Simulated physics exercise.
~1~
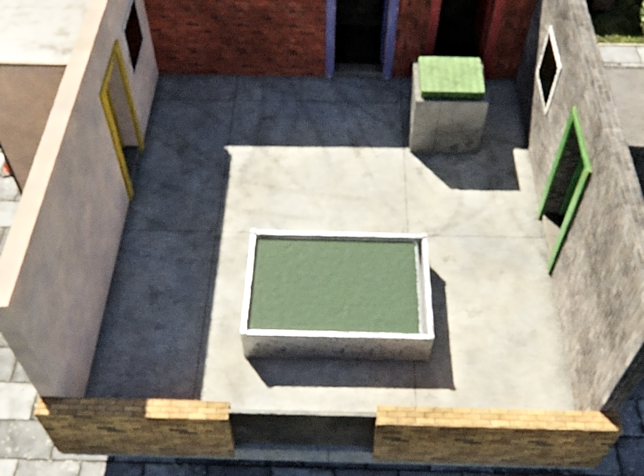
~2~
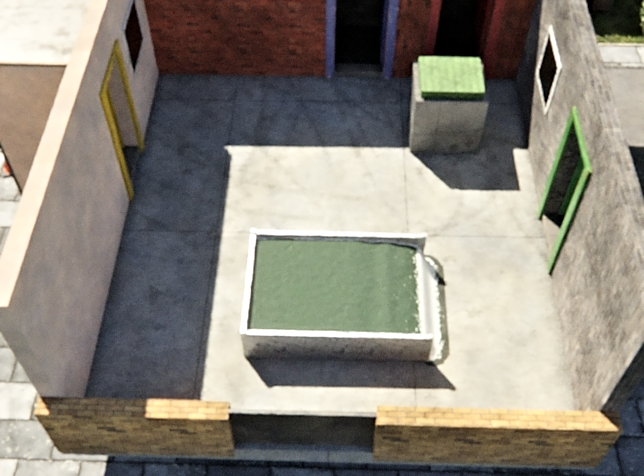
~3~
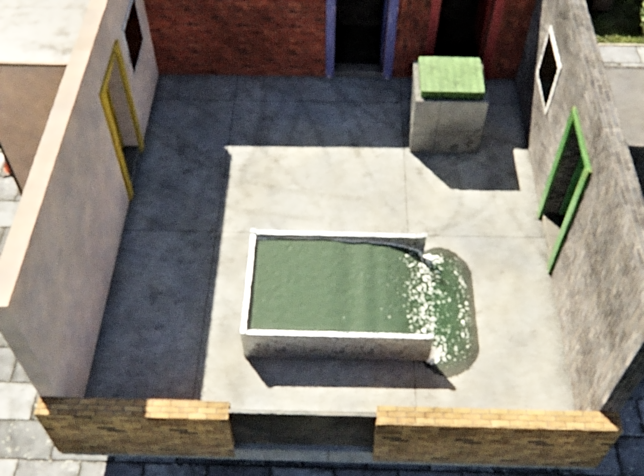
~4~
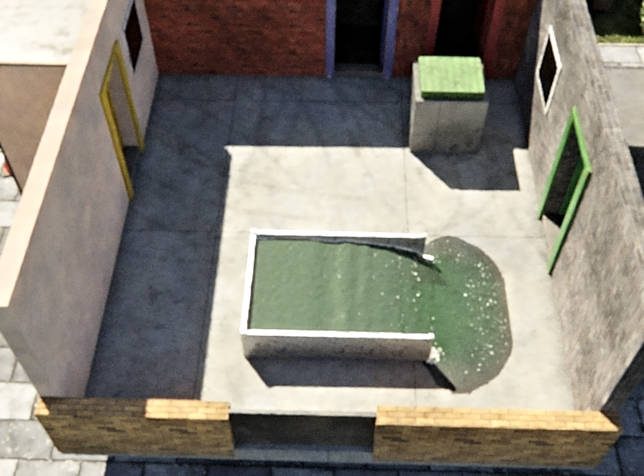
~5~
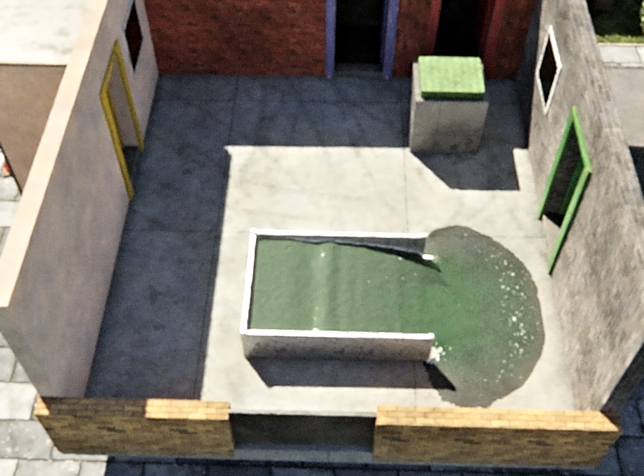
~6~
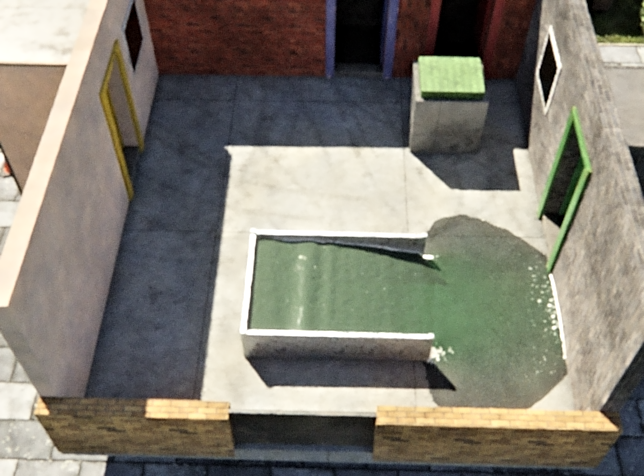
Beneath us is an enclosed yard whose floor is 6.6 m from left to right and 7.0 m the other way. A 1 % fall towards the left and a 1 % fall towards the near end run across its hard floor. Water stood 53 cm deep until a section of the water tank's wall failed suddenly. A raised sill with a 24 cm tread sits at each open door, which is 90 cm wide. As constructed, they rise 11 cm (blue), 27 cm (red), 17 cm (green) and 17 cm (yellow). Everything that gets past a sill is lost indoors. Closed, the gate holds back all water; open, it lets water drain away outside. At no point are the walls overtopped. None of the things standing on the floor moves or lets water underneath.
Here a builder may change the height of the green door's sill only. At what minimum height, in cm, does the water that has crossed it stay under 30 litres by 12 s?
From about 14.5 cm.
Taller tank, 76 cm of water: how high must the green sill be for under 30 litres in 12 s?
Minimum height: Approx. 24 cm.
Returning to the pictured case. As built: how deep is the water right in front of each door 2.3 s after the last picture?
Door by door, in centimetres - blue 0, red 0, green 19, yellow 0.
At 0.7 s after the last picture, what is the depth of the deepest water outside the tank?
Roughly 32 cm.
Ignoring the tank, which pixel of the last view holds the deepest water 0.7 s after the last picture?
At about pixel (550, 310).
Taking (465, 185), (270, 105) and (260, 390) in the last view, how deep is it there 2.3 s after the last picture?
Close to 5, 0 and 0 cm deep.
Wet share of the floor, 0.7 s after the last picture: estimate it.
Wet: Close to 15 %.
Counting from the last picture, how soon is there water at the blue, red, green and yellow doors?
Blue = 3.6 s, red = 2.4 s, green = 0.1 s, yellow = 6.5 s.
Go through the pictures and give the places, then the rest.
The first picture shows still water, 53 cm deep, in the water tank at (338, 285); the green door at (561, 200) is dry.
In the second picture, water pours out at (422, 301) and has run 0.3 m, to (442, 355); about 7 cm deep outside, 53 cm at the back.
In the third picture, water pours out at (422, 302) and has run 0.7 m, to (472, 352); about 9 cm deep outside, 53 cm at the back.
In the fourth picture, water pours out at (422, 303) and has run 1.2 m, to (506, 349); about 7 cm deep outside, 53 cm at the back.
In the fifth picture, the gap is at (422, 303), the front 1.6 m out at (538, 338); the back of the water tank holds 53 cm.
In the sixth picture, the gap is at (422, 303), the front 1.9 m out at (564, 361); the back of the water tank holds 53 cm; the green door at (561, 200), 2.3 m from the gap, is still 0.3 m from the nearest water.
Then, 0.7 s after the last picture water covers 15 % of the floor, deepest (32 cm) near (550, 310); 19 cm at the green door, 0 litres in over its 17 cm sill.
Then, 2.3 s after the last picture water covers 30 % of the floor, deepest (32 cm) near (559, 439); 19 cm at the green door, 11 litres in over its 17 cm sill.
Then, 11.3 s after the last picture water covers 95 % of the floor, deepest (11 cm) near (78, 427); 3 cm at the green door, 14 litres in over its 17 cm sill.
At the green door as built, the water peaked near 22 cm, 1.7 s after the last picture.
With a sill of 12.5 cm, 49 litres would have come in within the 12 s; with 17 cm, 15 litres. So under 30 litres takes about 14.5 cm.
